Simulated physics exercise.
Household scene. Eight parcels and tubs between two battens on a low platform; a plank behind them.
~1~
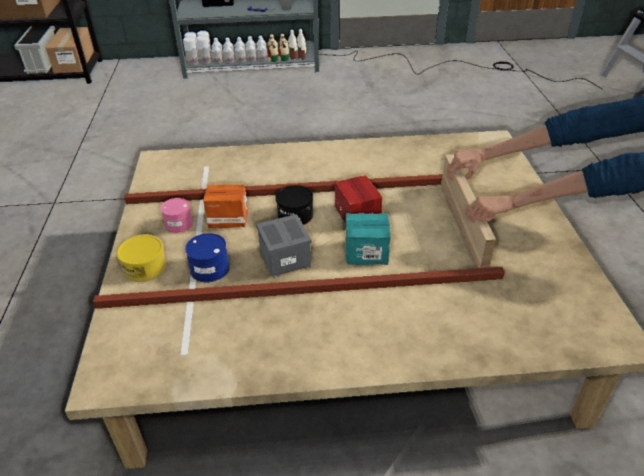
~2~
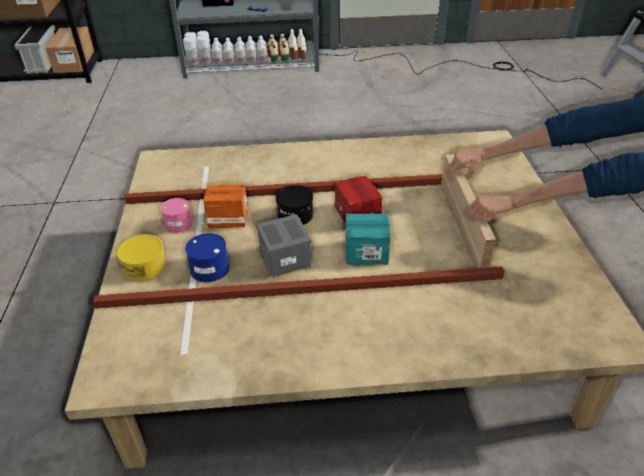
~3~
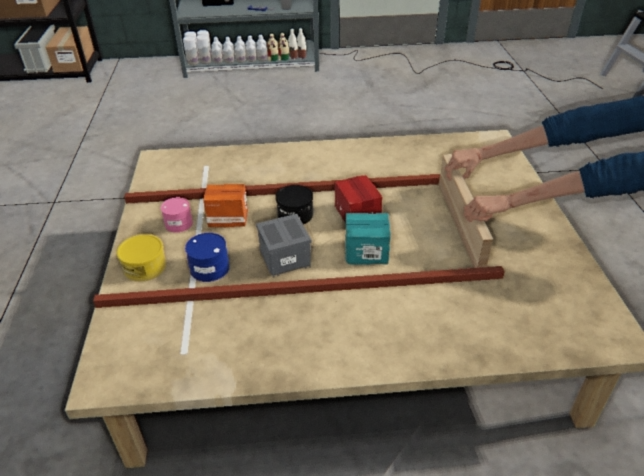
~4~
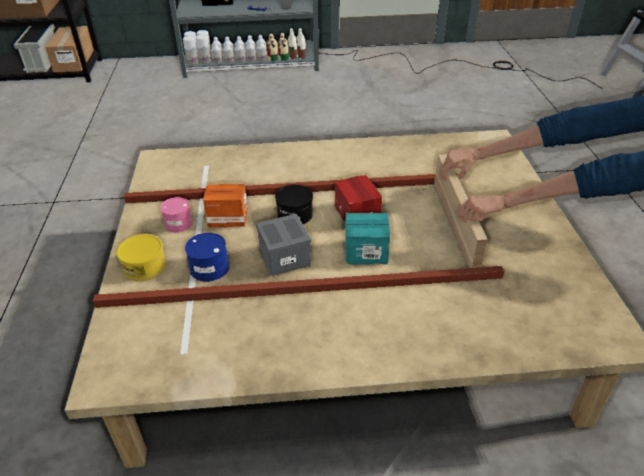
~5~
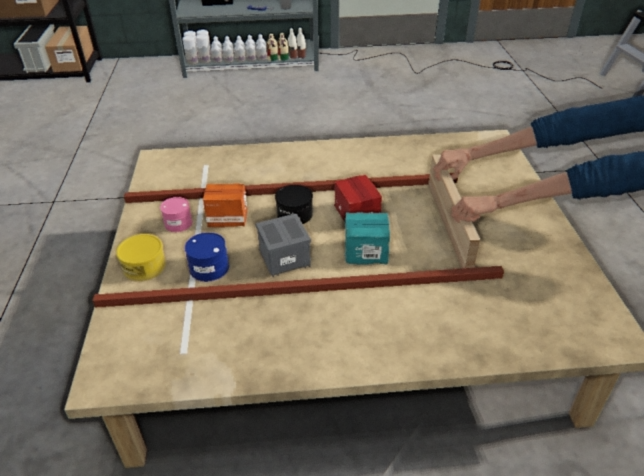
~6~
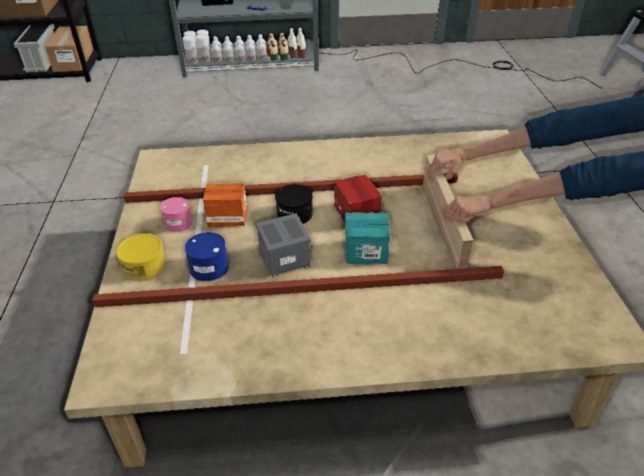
On a low wooden platform, two hands slide a plank slightly left behind eight still containers.
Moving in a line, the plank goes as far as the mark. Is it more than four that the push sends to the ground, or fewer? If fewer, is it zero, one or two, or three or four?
Fewer - three or four.
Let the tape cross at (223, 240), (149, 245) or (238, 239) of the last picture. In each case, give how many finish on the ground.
The three tries give 2, 6 and 2.
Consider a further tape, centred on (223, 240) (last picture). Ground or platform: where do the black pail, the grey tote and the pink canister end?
Outcome - black pail: It stays up there; grey tote: It stays up there; pink canister: It is not there.
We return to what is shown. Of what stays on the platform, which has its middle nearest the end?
It is the grey tote.
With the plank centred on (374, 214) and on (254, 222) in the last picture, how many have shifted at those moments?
2 at one spot and 8 at the other.
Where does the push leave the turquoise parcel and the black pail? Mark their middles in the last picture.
(170, 253) and (144, 214).
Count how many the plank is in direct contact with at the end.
2 in contact.
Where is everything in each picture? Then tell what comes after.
In the first picture, yellow pail (143, 258); pink canister (177, 216); blue canister (208, 258); plank (465, 209); tape (197, 243).
In the second picture, pink canister (177, 216); orange parcel (226, 206).
In the third picture, blue canister (208, 257); turquoise parcel (367, 239).
In the fourth picture, yellow pail (142, 258); red parcel (358, 202).
In the fifth picture, pink canister (177, 215); plank (451, 209).
In the sixth picture, yellow pail (142, 257); pink canister (177, 215); blue canister (207, 257); plank (445, 210); tape (197, 242).
Early on, none off yet; yellow pail at rest near (142, 257); pink canister at rest near (177, 215); blue canister at rest near (207, 257).
A while later, none off yet; yellow pail at rest near (142, 257); pink canister at rest near (177, 215); blue canister travelled a little near (201, 257).
Further along, none off yet; yellow pail travelled about its own width near (97, 257); pink canister travelled well along near (118, 221); blue canister travelled well along near (134, 262).
Finally, the number that fall off is three or four; lost, orange parcel, blue canister, pink canister and yellow pail.
